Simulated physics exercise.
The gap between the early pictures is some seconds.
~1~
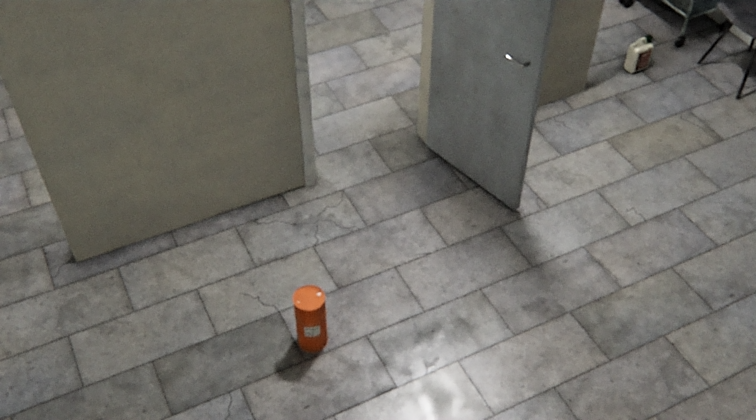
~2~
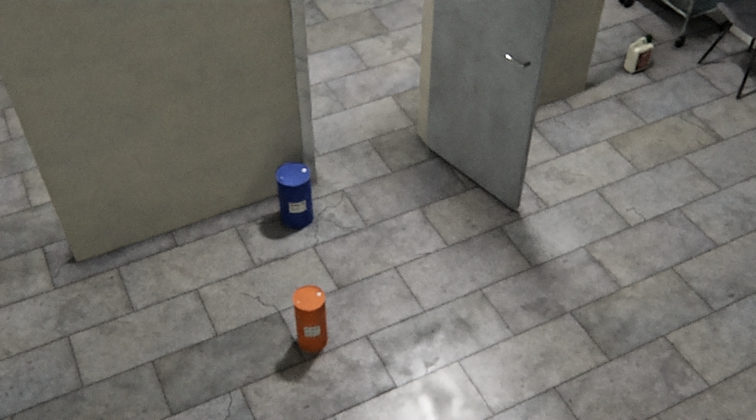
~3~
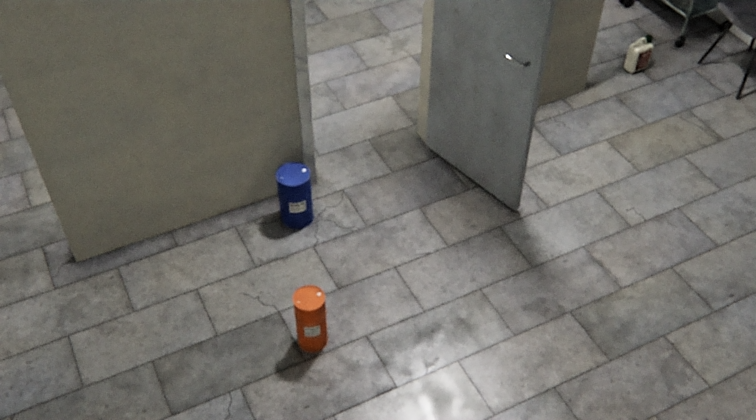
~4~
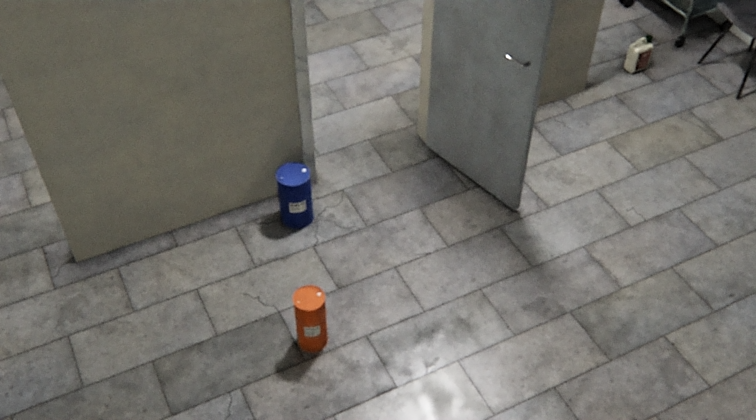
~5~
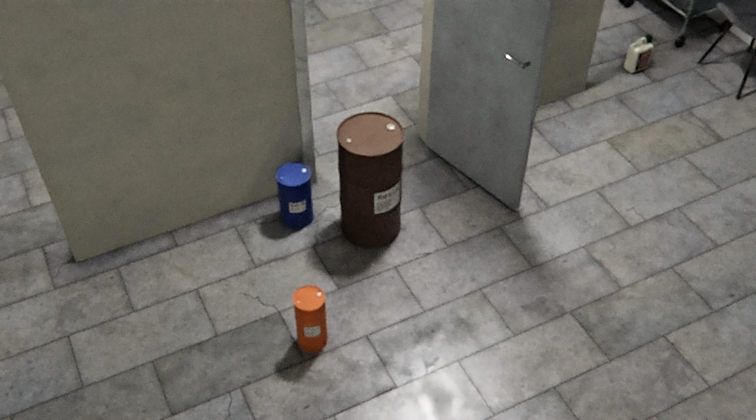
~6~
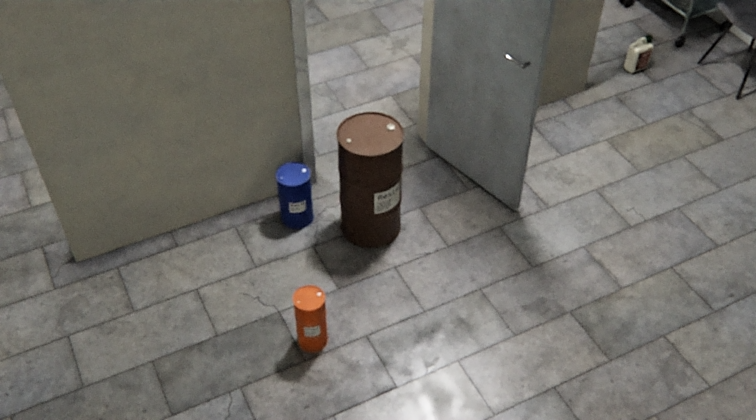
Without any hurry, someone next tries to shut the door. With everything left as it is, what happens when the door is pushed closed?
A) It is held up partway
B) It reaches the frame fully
It is held up partway (A).
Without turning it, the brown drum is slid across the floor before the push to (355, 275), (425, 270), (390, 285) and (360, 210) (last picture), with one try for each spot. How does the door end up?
Try one: The door swings to; try two: It swings to; try three: It swings to; try four: It gets held up.
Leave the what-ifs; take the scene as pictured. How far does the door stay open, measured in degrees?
Some 50° open.
Then, 0.50 s past the last view, open by 89°.
Then, 0.70 s past the last view, open by 76°.
Then, 1.00 s past the last view, open by 53°.
Finally, open by 50°; all 3 still in place. Final places as the last picture's camera would see them, brown drum near (370, 182).
